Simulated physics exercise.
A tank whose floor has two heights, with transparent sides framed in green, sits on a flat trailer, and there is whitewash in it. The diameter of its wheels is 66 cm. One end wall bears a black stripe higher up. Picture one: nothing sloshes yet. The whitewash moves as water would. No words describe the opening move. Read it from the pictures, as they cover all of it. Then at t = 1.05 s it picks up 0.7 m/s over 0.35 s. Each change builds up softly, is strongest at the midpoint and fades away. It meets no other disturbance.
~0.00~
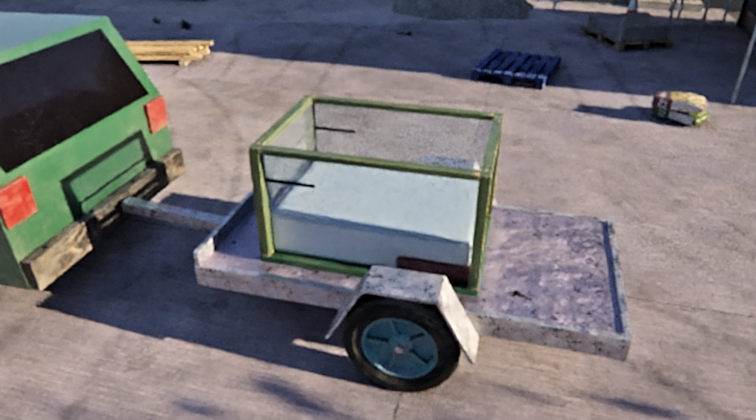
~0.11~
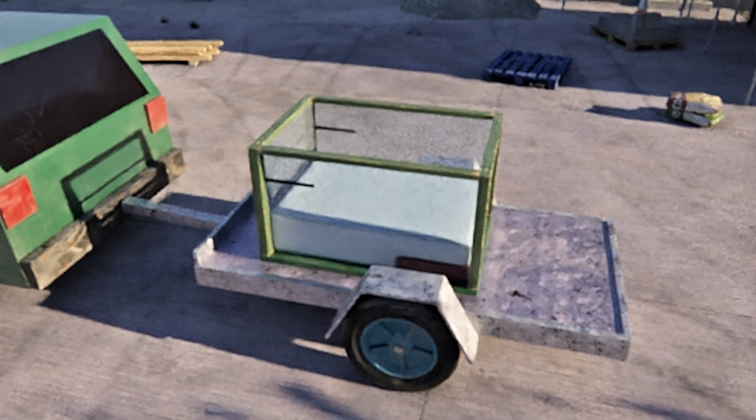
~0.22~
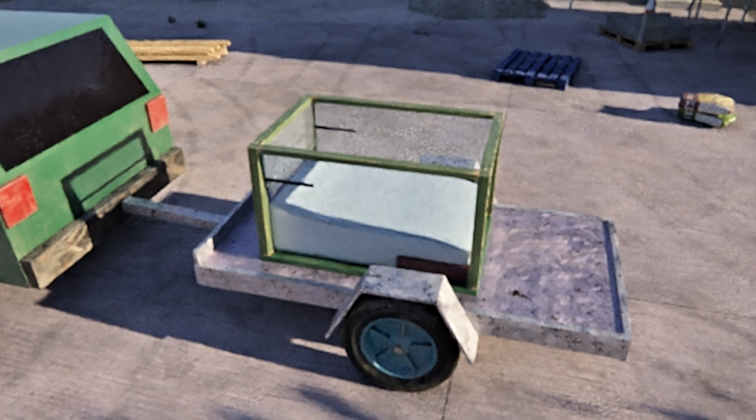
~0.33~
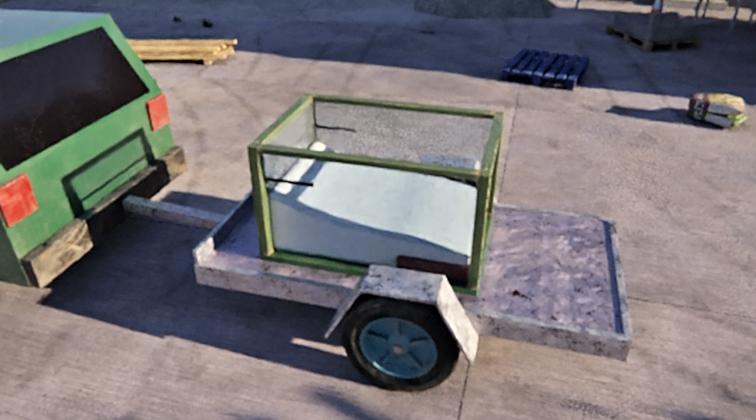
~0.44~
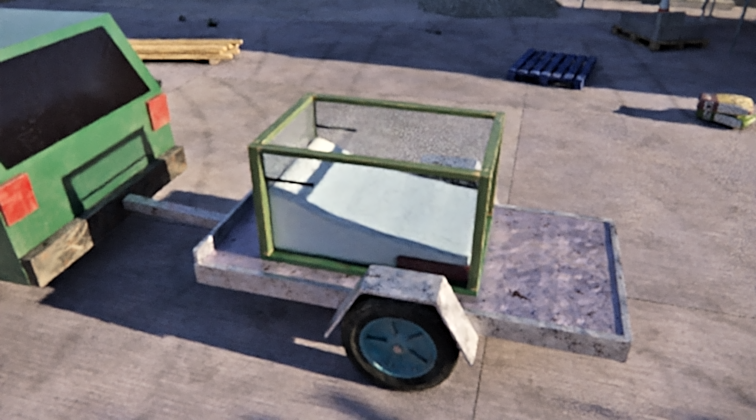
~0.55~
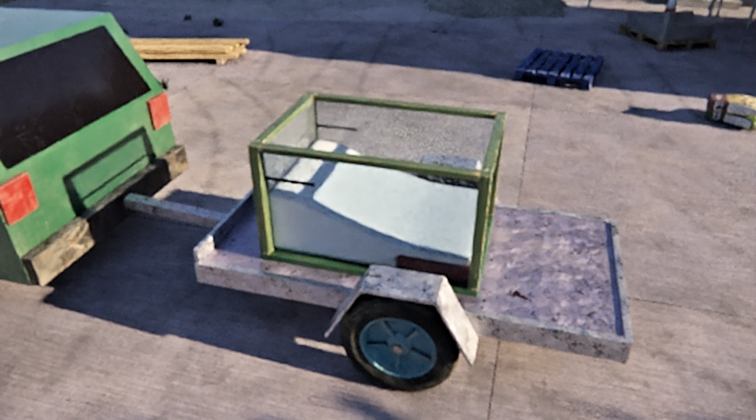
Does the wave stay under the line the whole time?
It clears it.
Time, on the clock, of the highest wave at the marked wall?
About 2.2 seconds.
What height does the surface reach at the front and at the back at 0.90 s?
Front level 28 cm, back level 20 cm.
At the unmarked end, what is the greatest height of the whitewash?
Peak level: Approx. 76 cm.
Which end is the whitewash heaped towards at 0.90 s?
Result: At the forward end.
By 0.90 s it stands 19 cm high behind and 28 cm in front; all of it is still inside.
By 1.40 s it stands 55 cm high behind and 14 cm in front; all of it is still inside.
By 1.90 s it stands 32 cm high behind and 20 cm in front; all of it is still inside.
By 4.39 s the waves are smaller; the highest at the front wall was 63 cm, at 2.25 s, against a line at 50 cm.
